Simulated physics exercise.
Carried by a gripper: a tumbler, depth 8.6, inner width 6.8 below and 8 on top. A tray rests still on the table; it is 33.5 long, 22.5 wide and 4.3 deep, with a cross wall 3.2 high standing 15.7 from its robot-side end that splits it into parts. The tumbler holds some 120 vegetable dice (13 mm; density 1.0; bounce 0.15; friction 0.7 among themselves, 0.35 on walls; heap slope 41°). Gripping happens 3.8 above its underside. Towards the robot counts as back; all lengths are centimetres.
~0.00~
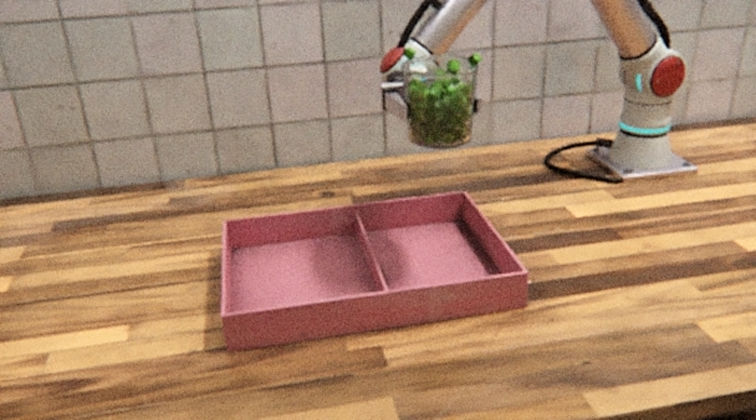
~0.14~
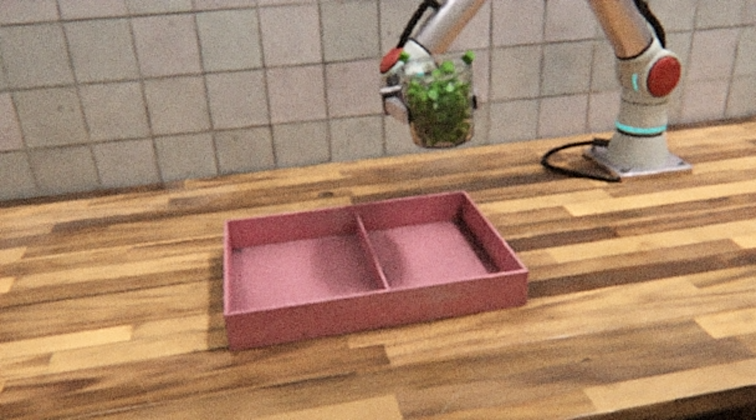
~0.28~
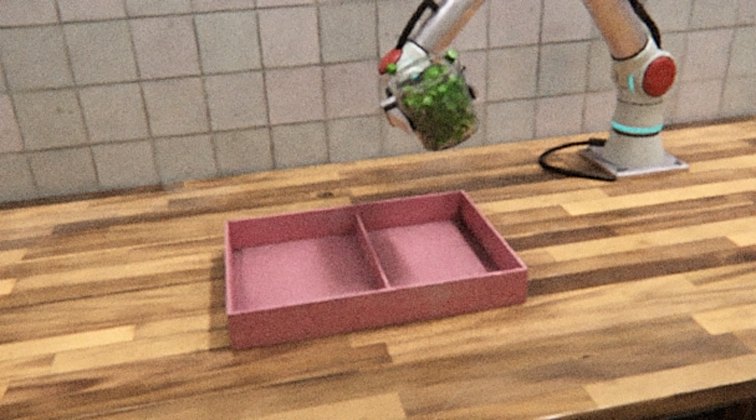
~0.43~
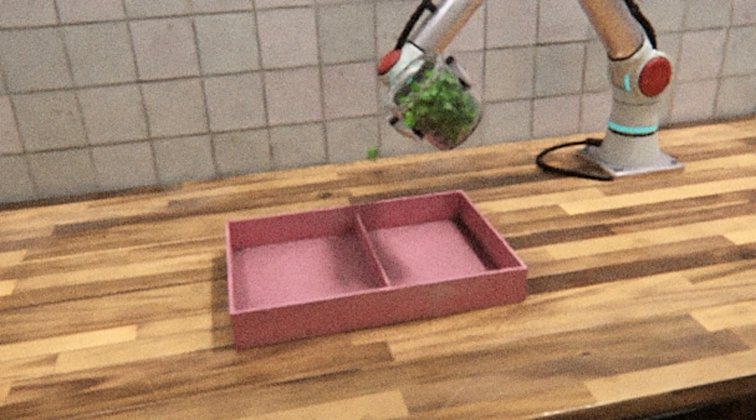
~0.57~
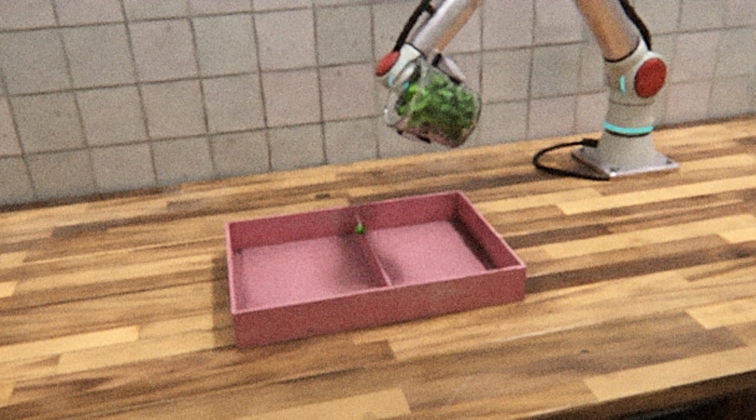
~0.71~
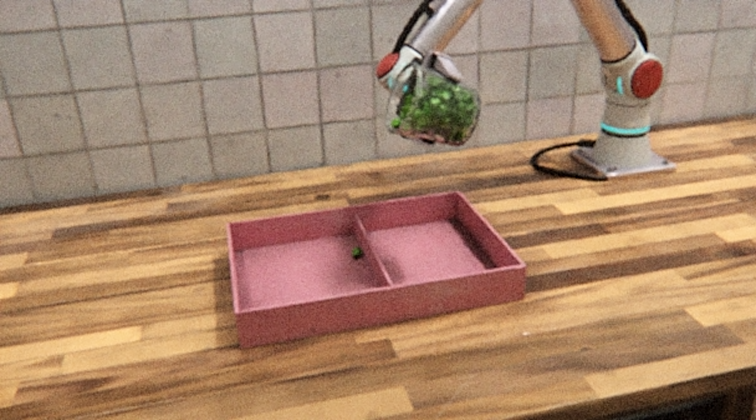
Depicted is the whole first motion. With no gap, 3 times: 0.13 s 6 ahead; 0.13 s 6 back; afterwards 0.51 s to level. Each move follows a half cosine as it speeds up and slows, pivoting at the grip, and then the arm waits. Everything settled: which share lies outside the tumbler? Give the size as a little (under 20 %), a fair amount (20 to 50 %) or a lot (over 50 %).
A lot.
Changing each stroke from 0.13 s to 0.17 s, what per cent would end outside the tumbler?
That change gives some 25 percent.
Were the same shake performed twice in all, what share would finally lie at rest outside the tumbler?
Near 55 per cent.
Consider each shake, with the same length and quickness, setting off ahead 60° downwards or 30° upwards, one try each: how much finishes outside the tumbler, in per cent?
First try some 10 %, second try some 95 %.
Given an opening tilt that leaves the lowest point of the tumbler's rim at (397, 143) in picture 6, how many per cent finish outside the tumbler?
Close to 100 in a hundred.
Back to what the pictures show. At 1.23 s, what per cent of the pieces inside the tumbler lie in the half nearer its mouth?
Close to 70 in a hundred.
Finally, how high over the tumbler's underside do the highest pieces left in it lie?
Around 6.0 centimetres above the underside.
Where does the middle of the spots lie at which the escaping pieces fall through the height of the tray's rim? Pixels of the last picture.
(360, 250).
By 1.23 s, tilted 67° forward, highest piece 23 above the table; 61 in the tumbler, 26 in the far-side part, 11 in the robot-side part, 21 in flight or on a rim.
By 1.74 s, tilted 34° forward, highest piece 23 above the table; 48 in the far-side part, 43 in the tumbler, 28 in the robot-side part.
By 2.20 s, level, highest piece 24 above the table; 48 in the far-side part, 43 in the tumbler, 28 in the robot-side part.
By 3.25 s, level, highest piece 24 above the table; 48 in the far-side part, 43 in the tumbler, 28 in the robot-side part.
Final count, 48 in the far-side part, 43 in the tumbler, 28 in the robot-side part. That is 64 % outside the tumbler.
